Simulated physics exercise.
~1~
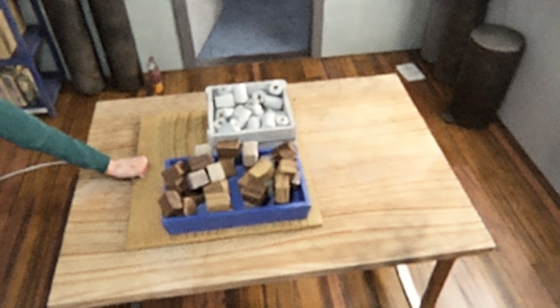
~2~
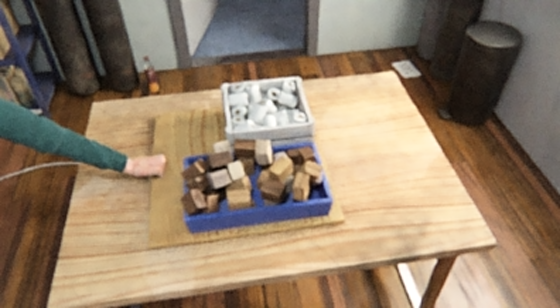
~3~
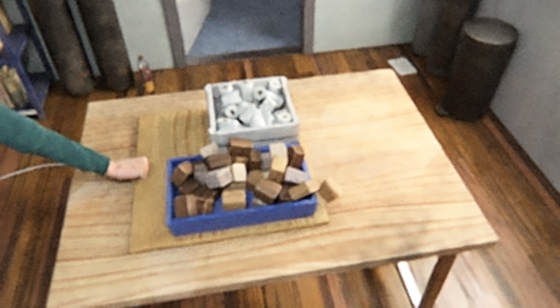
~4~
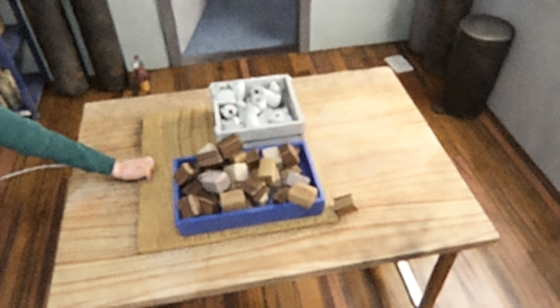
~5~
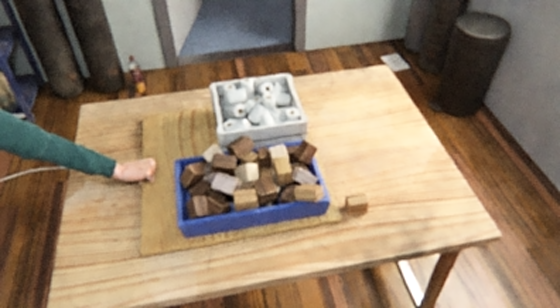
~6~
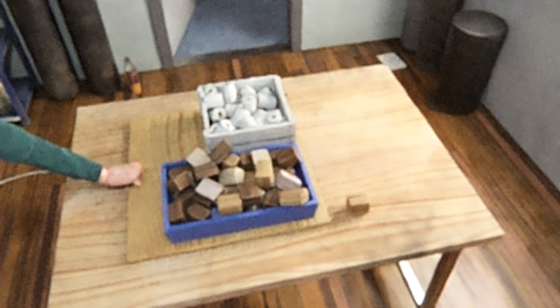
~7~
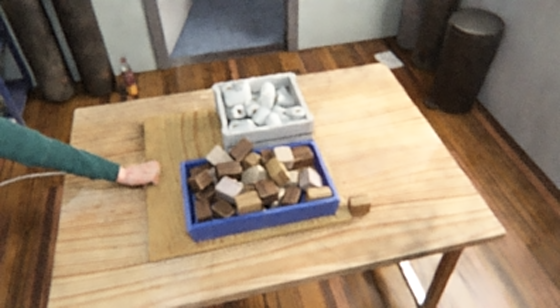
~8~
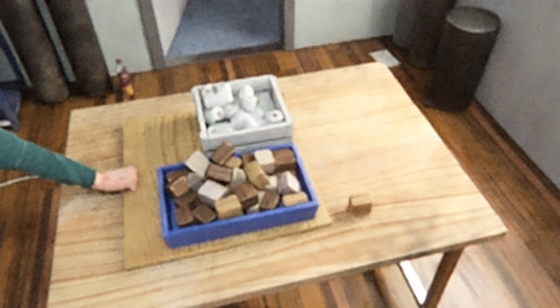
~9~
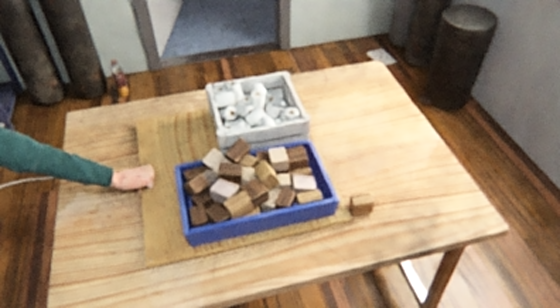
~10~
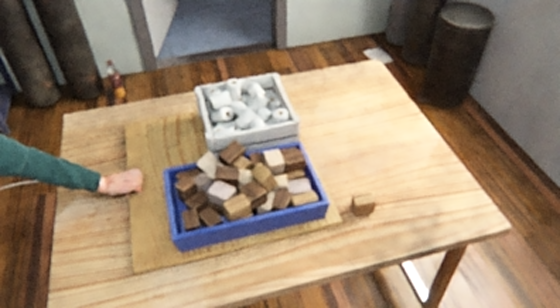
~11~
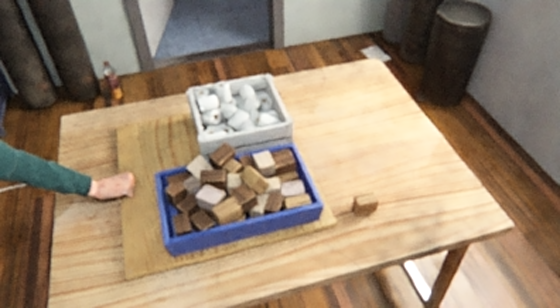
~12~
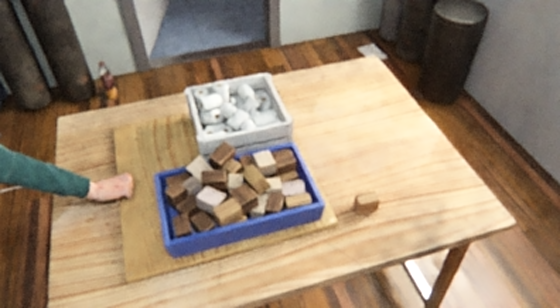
On a wooden table, a hand shook a board side to side, with a white tote of pale rolls and a blue tote of wooden blocks on it; one block tumbled off to the right and stayed on the table as the totes came to rest.
